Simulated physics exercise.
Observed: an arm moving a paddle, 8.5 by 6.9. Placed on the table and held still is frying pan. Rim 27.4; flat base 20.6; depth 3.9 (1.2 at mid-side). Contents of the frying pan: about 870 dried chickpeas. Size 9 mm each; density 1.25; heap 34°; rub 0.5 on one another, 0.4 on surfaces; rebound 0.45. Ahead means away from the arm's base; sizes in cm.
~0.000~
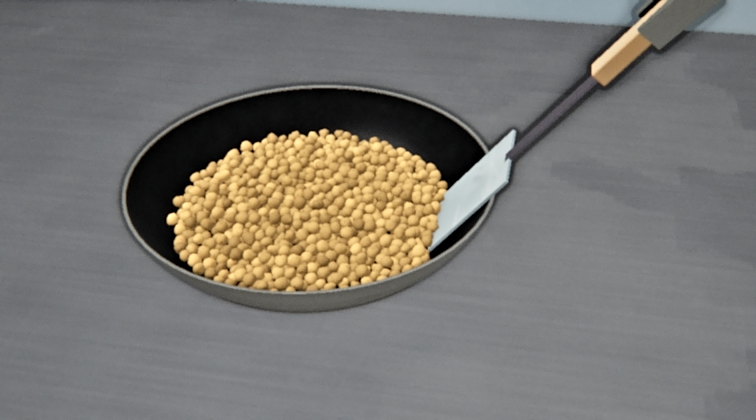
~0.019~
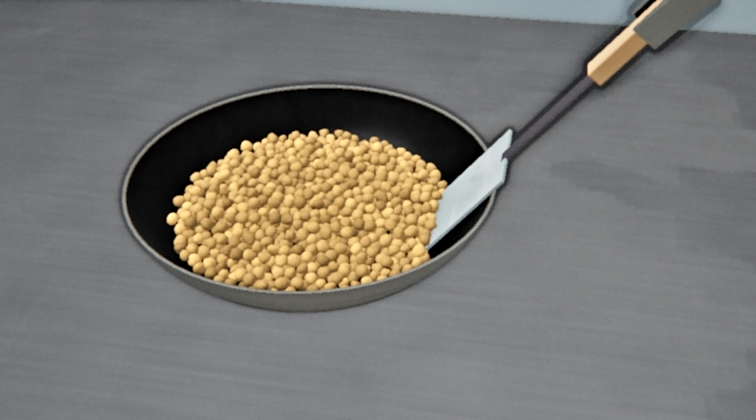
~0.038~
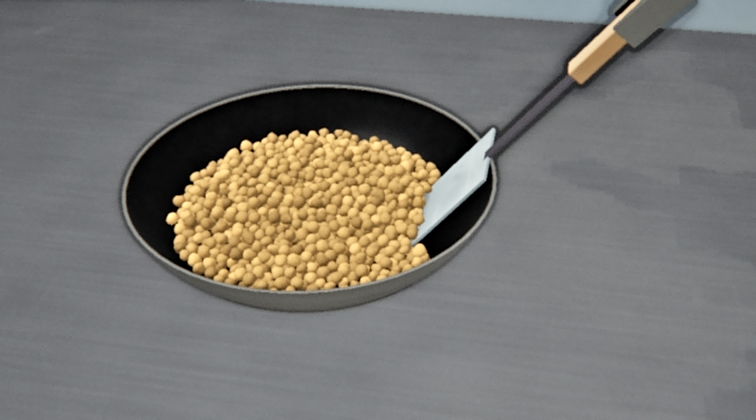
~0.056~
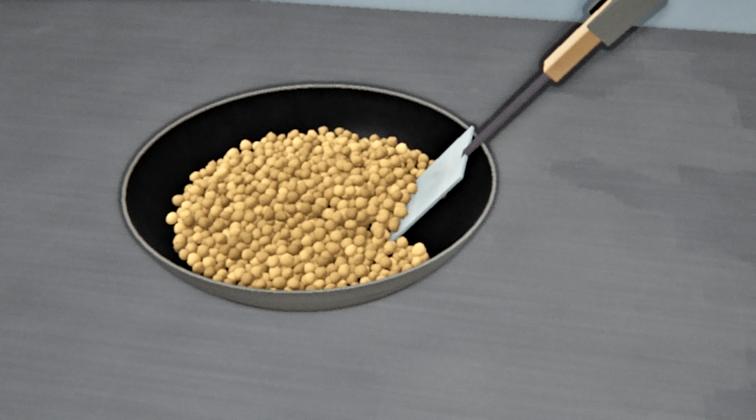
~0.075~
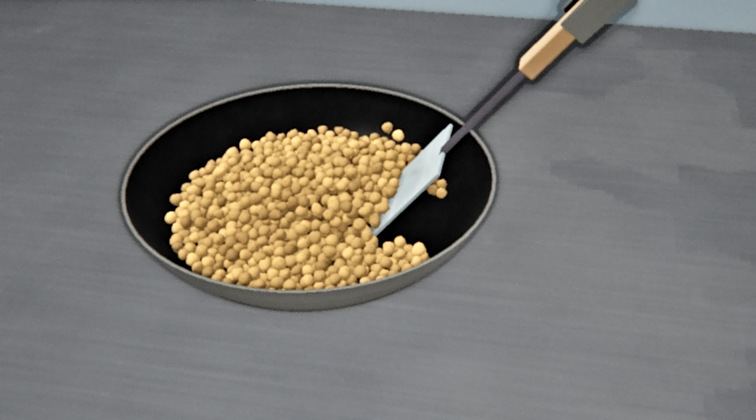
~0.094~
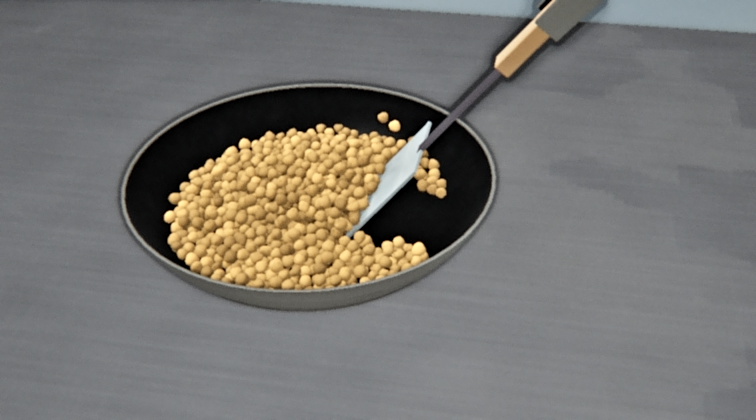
A paddle on a mechanical arm slid left through a black frying pan of chickpeas on a gray table, pushing the pile aside and leaving a bare patch, while a few chickpeas slipped behind it.
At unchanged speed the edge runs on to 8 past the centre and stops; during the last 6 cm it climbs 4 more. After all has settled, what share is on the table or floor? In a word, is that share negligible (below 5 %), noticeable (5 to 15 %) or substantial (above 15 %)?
In a word, noticeable.
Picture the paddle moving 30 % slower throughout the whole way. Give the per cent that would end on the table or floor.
In that case, around 0 per cent would end on the table or floor.
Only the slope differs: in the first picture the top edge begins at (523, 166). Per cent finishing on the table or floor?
10 percent or so.
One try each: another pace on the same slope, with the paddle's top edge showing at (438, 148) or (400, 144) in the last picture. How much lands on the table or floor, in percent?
Near 5 per cent in the first try and near 15 per cent in the second.
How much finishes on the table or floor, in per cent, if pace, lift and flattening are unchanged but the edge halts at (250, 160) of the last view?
Roughly 5 per cent.
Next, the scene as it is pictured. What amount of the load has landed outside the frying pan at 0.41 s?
8 %.
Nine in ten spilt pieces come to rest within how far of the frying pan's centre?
Around 50 centimetres from the centre.
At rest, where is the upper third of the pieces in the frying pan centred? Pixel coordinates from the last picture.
Look near (205, 179).
By 0.14 s, sloping 52°, highest piece 5 above the table; 867 in the frying pan.
By 0.19 s, sloping 52°, highest piece 6 above the table; 867 in the frying pan.
By 0.41 s, sloping 52°, highest piece 5 above the table; 800 in the frying pan, 65 on the table or floor, 2 on the blade or in flight.
By 1.46 s, sloping 52°, highest piece 4 above the table; 800 in the frying pan, 67 on the table or floor.
Final count, 800 in the frying pan, 67 on the table or floor. That is 8 % on the table or floor.
